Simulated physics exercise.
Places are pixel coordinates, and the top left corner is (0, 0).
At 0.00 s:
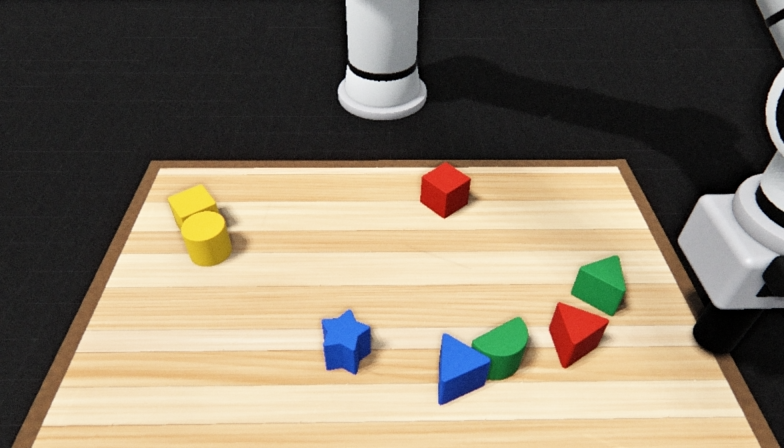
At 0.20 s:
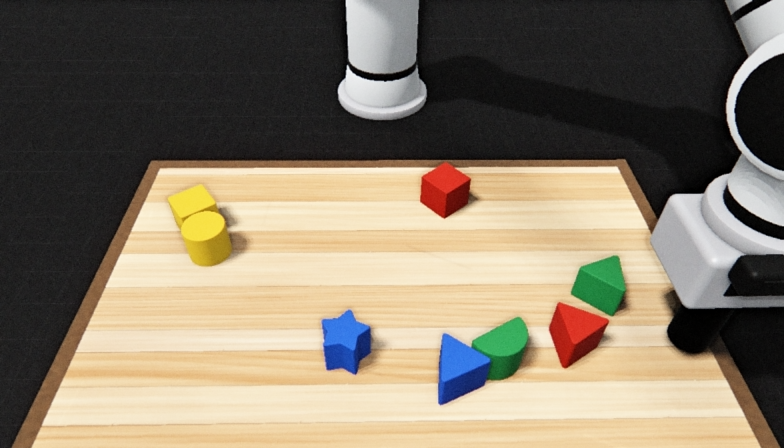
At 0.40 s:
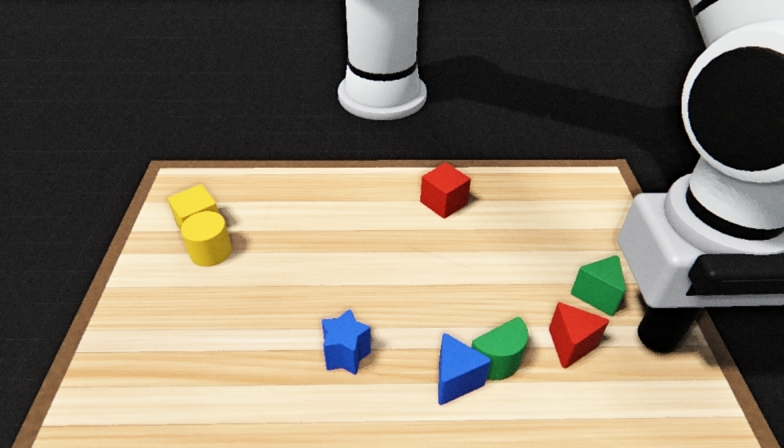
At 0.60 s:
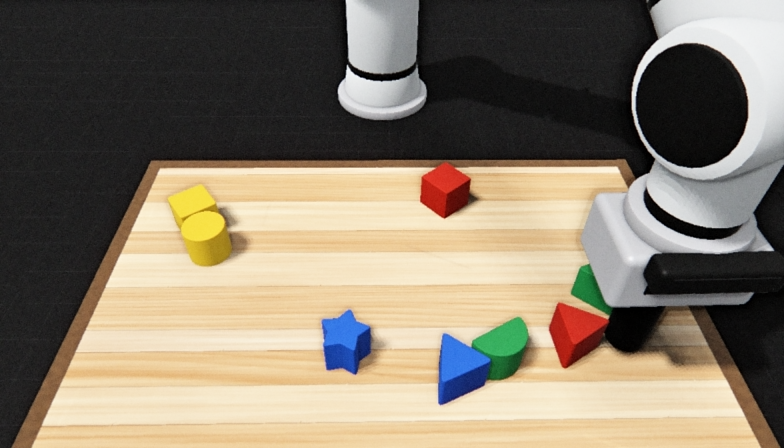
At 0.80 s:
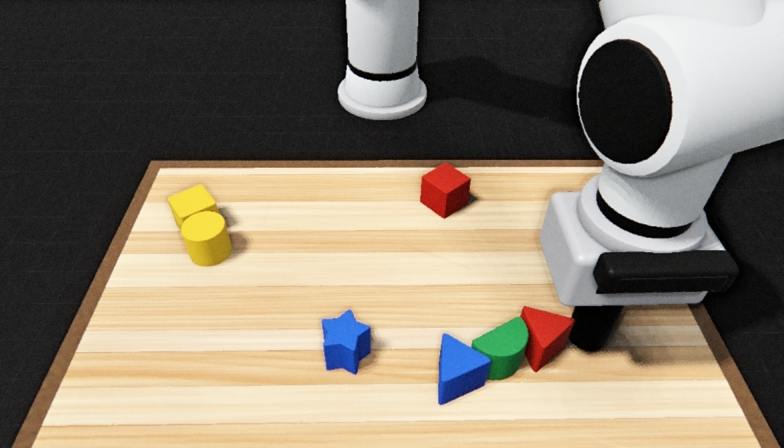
On a wooden tabletop, a white robot arm moves left and its black rod pushes a red triangular block beside a green one.
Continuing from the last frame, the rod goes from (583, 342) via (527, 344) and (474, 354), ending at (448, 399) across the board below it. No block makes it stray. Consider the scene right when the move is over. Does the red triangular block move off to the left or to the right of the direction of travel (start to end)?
Seen from start to end, it moves right.
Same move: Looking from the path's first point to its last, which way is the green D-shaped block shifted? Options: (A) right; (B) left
A: Right.
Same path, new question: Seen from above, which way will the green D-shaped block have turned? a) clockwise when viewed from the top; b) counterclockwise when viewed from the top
My pick is b.
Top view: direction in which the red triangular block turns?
From overhead, the rotation is clockwise.
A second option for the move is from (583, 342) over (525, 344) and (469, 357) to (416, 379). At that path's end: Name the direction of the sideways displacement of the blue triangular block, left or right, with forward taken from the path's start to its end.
Well, taking the path from its start to its end as straight ahead, the blue triangular block moves to the left.
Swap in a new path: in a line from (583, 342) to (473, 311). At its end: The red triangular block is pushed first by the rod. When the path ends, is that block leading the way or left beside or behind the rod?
The rod has lost it.
What follows on the original path. One third of the way, rod (528, 337); blue triangular block (432, 375), turned 20° anticlockwise; green D-shaped block (449, 339), turned 20° anticlockwise; red triangular block (485, 321).
Two thirds of the way, rod (475, 348); blue triangular block (430, 377), turned 30° anticlockwise; green D-shaped block (388, 340), turned 15° anticlockwise; red triangular block (428, 328), turned 20° clockwise.
At the end, rod (449, 392); blue star block (332, 327); blue triangular block (416, 393), turned 15° clockwise; green D-shaped block (364, 341), turned 25° anticlockwise; red triangular block (414, 347), turned 80° clockwise.
